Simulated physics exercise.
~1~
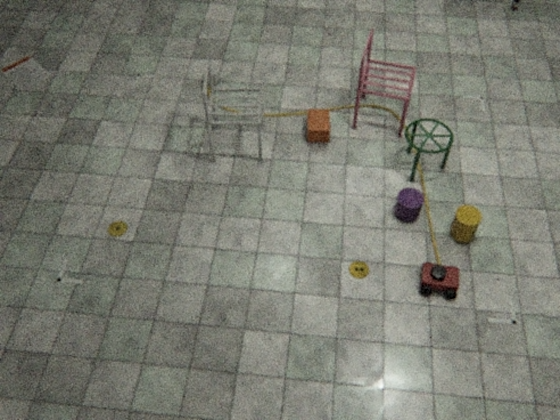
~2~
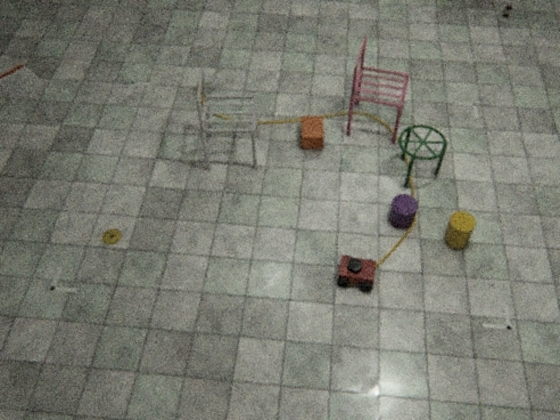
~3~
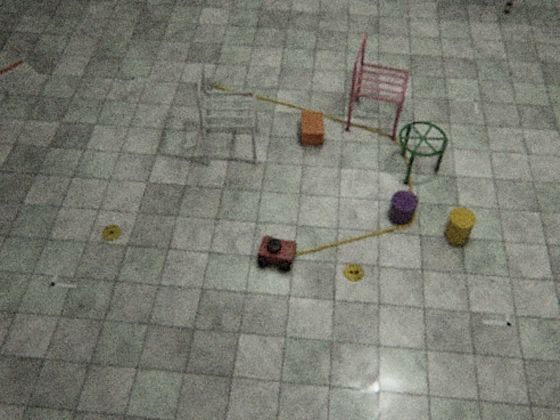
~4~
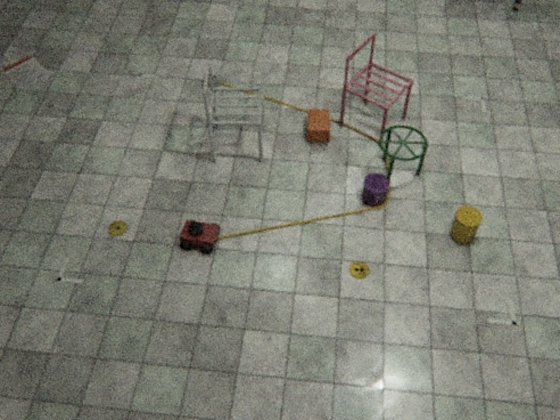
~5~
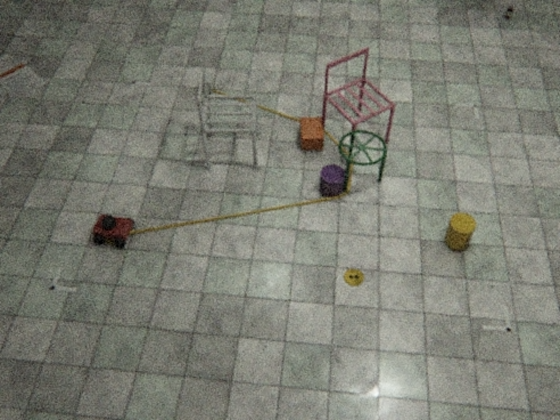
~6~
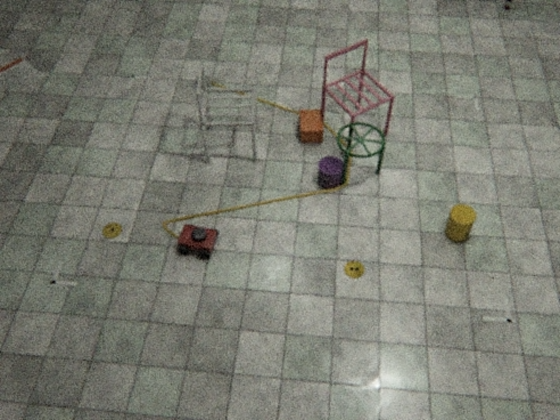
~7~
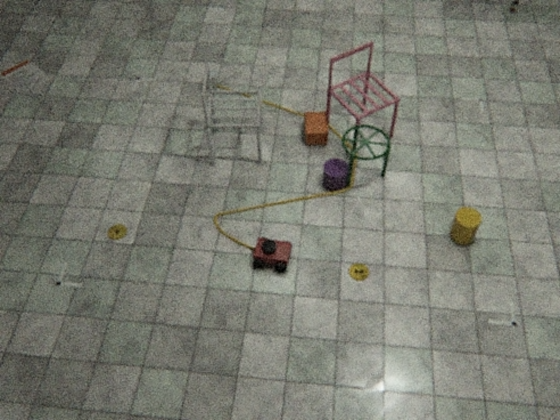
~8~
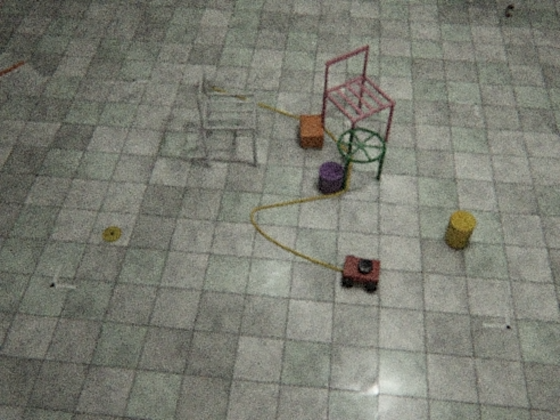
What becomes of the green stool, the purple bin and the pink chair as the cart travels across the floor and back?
All three are shifted to the left as the cart pulls the lead across, and they stay in their new places when the cart comes back to the right.
We see a small red cart trailing a yellow lead across a tiled floor to the left, the tightening lead dragging a purple bin, green stool and pink chair leftward. The cart then returns right, leaving those three displaced and the lead in a loose curve.
